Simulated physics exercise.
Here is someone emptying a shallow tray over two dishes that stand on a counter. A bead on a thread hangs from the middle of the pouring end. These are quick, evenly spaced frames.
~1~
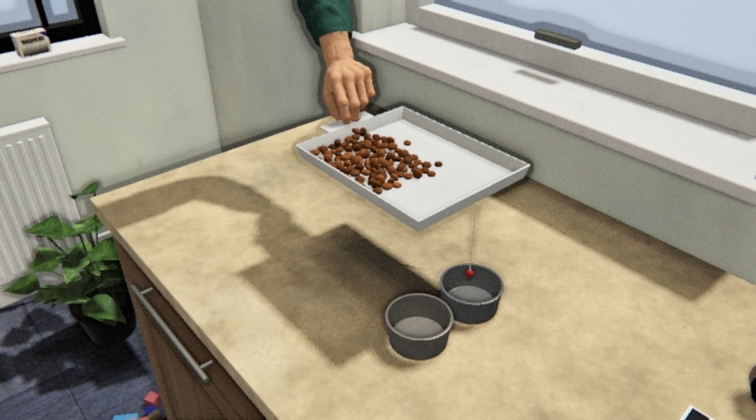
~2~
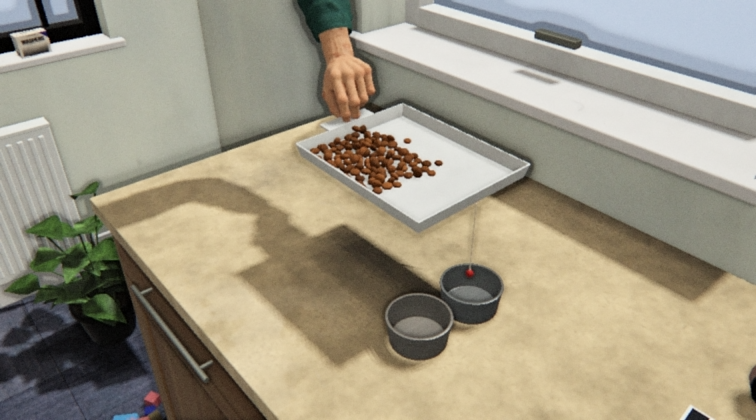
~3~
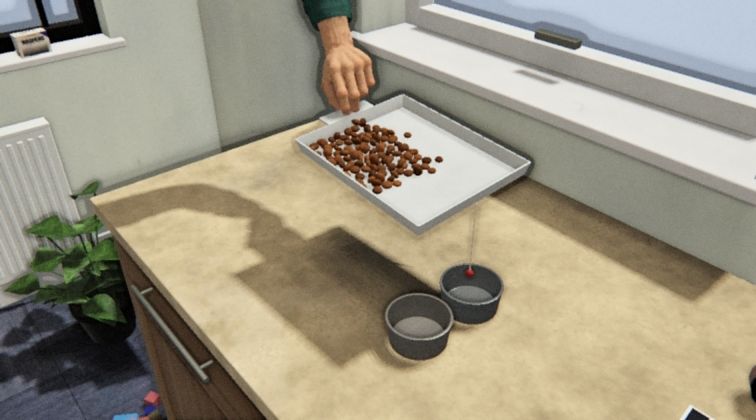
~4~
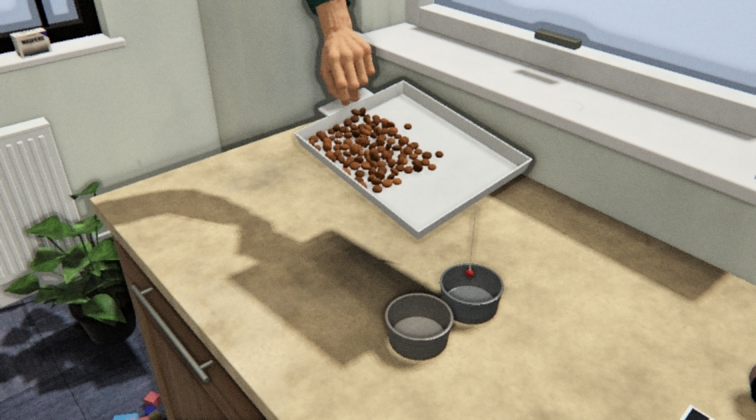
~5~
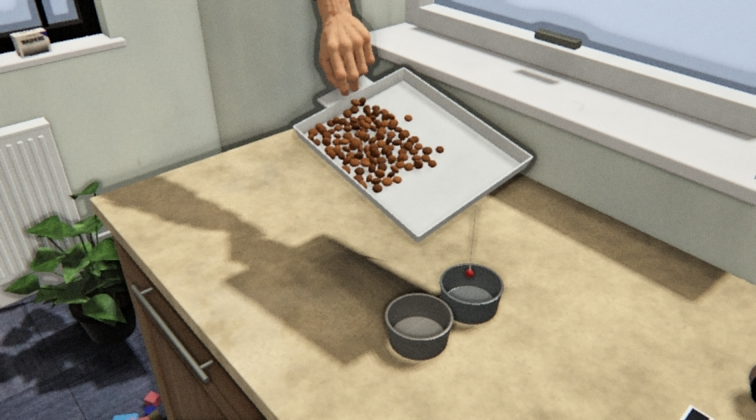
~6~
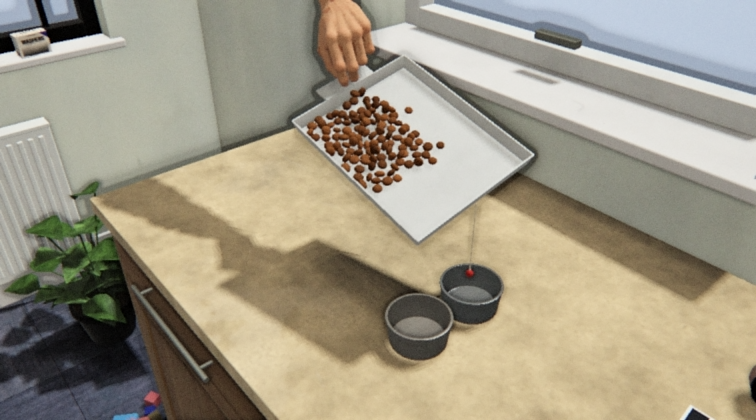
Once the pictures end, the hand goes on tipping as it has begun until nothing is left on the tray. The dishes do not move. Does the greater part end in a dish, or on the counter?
In the dishes lies the larger part of it.
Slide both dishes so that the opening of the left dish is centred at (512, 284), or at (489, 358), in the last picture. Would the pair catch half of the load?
First below a half, then not half.
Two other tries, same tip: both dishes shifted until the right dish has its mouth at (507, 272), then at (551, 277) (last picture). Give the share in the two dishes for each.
Near 10 % and 0 %.
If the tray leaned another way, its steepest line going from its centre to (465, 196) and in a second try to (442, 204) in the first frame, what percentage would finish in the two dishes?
The first gives 10 %, the second 40 %.
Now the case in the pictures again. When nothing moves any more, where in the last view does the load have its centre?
At about (420, 329).
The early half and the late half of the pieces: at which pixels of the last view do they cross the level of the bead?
Around (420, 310) and then (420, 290).
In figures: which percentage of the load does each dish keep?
Left dish near 80 in a hundred; right dish near 0.
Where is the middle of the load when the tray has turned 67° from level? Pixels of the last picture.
Near (404, 211).
Soon, tray tipped steeply; nearly all on the tray; a small part in the air.
A while on, tray tipped past a quarter turn; a small part on the tray; about two thirds in the left dish; a small part outside both; a small part in the air.
Towards the end, tray tipped past a quarter turn; most in the left dish; about a quarter outside both.
Finally, tray tipped past a quarter turn; most in the left dish; none in the right dish; about a quarter outside both.
